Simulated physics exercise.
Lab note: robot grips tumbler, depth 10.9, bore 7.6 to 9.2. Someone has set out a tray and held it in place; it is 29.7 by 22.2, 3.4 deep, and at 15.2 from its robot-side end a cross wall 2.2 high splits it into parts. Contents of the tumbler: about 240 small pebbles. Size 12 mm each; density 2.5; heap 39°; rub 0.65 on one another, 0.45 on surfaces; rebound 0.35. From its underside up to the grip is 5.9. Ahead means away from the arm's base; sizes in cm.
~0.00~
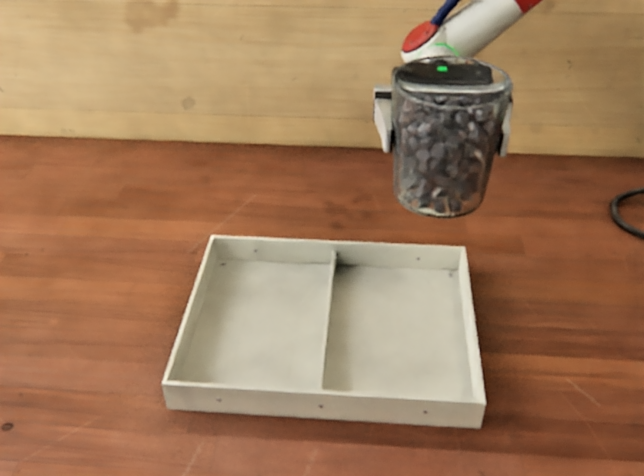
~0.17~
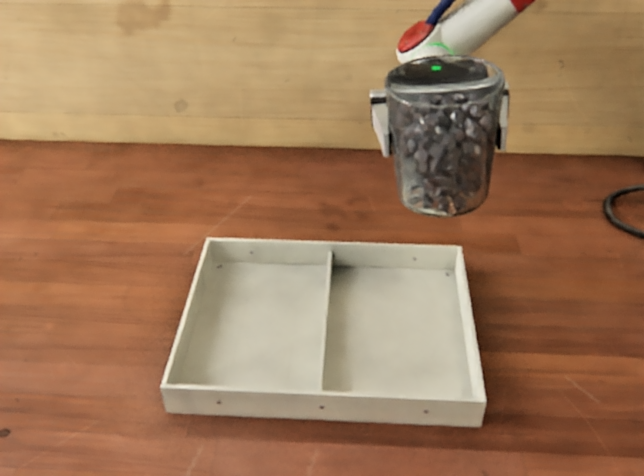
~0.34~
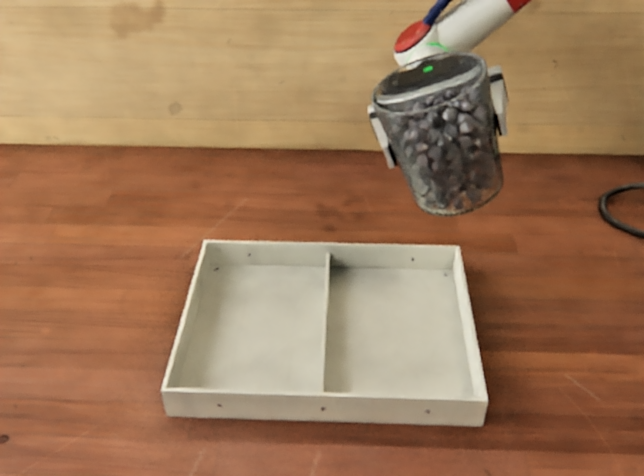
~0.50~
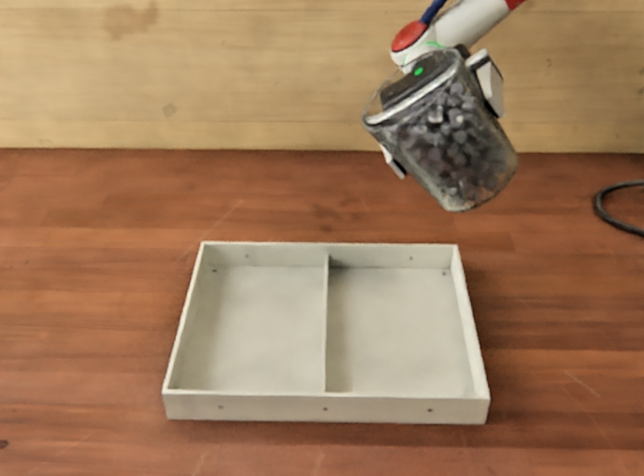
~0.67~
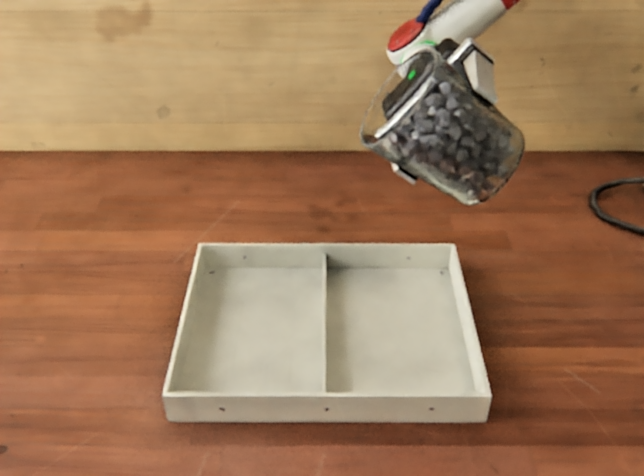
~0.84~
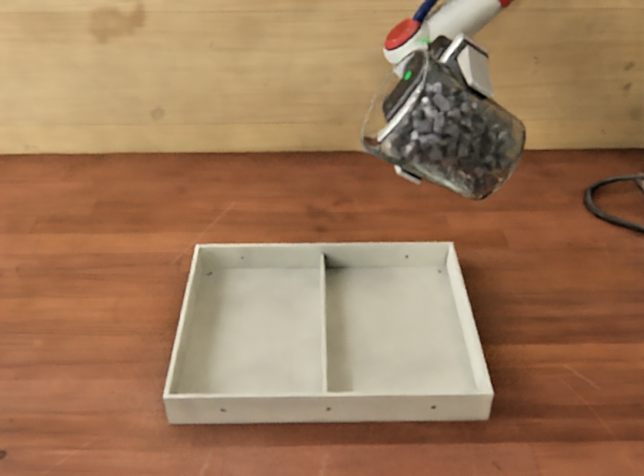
A clear tumbler full of dark pebbles, held by a robot arm above a pale divided tray, started upright and tilted steeply to the left, while the pebbles stayed inside.
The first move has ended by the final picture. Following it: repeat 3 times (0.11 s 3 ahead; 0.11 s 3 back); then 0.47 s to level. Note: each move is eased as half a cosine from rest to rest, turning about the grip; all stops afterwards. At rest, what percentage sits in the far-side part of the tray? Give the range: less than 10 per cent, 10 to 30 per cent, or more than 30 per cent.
The share is less than 10 per cent.
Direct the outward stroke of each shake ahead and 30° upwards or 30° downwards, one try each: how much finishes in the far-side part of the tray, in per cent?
10 and 0 %.
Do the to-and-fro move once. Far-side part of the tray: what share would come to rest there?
My guess is near 5 per cent.
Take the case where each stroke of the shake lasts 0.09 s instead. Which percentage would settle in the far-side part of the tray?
10 %.
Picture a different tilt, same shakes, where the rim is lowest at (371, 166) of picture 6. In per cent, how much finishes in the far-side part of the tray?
The share is around 35 %.
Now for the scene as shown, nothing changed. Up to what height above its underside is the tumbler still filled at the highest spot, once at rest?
Height at rest: Approx. 11.0 cm.
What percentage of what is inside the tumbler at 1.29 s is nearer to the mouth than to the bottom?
About 45 percent.
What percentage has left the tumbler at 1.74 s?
I'd put it at some 5 percent.
After 1.29 s, tilted 58° forward, highest piece 27 above the table; 228 in the tumbler, 4 in the far-side part, 1 in the robot-side part, 4 in flight or on a rim.
After 1.74 s, tilted 27° forward, highest piece 29 above the table; 223 in the tumbler, 7 in the far-side part, 6 in the robot-side part, 1 in flight or on a rim.
After 2.17 s, level, highest piece 30 above the table; 223 in the tumbler, 7 in the robot-side part, 7 in the far-side part.
After 3.22 s, level, highest piece 30 above the table; 223 in the tumbler, 7 in the robot-side part, 7 in the far-side part.
In the end, 223 in the tumbler, 7 in the robot-side part, 7 in the far-side part. That is 3 % in the far-side part of the tray.
